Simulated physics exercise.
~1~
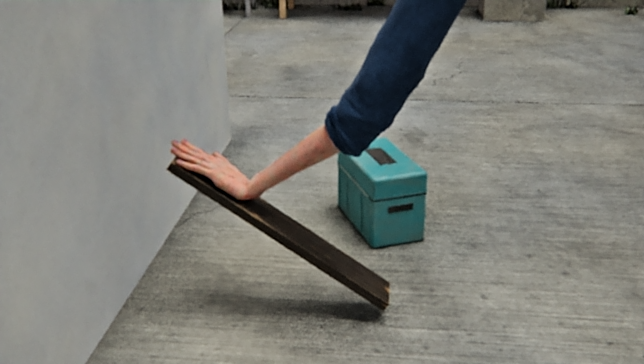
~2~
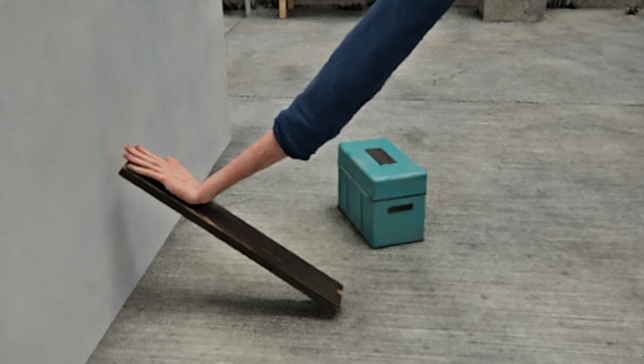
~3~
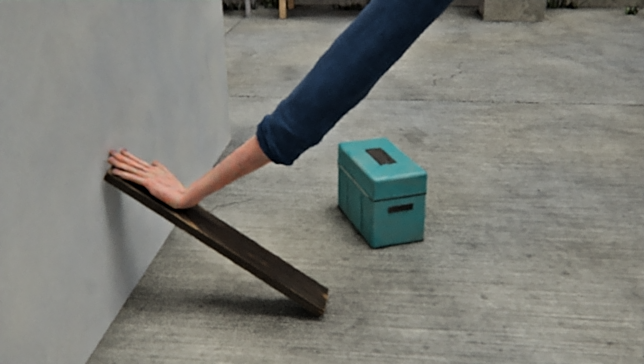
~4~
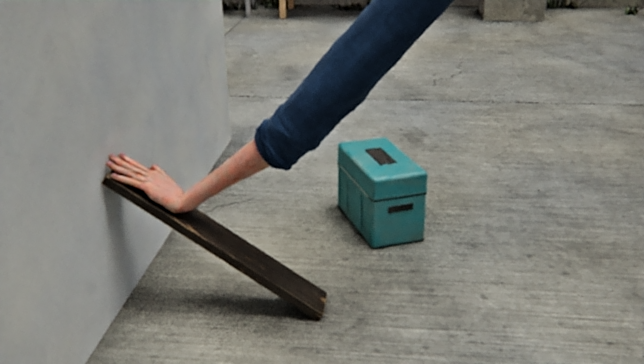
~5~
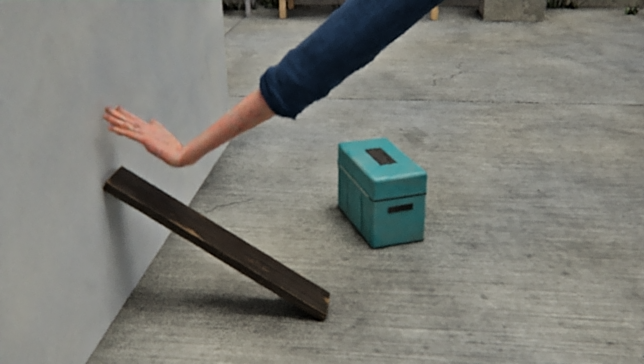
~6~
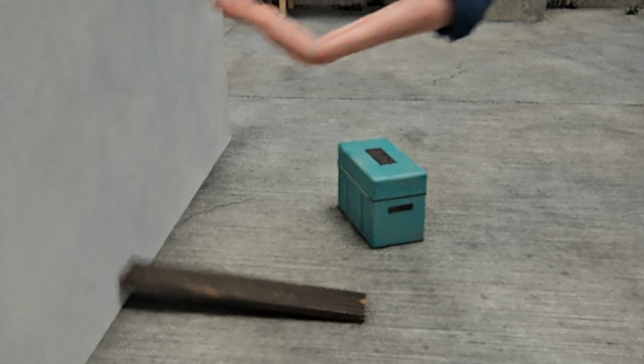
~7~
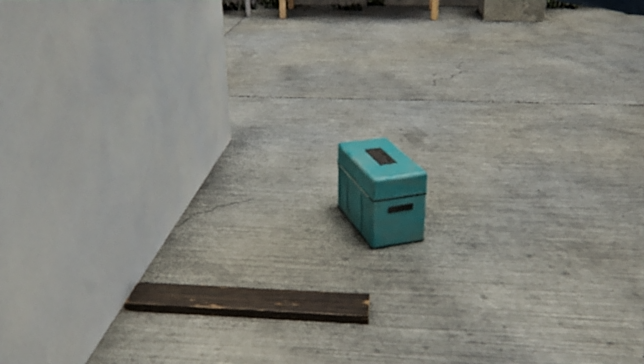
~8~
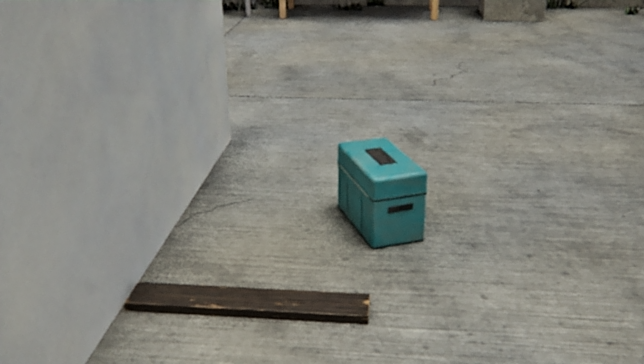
A hand leans a black plank against a wall and releases it, and it slides down flat.
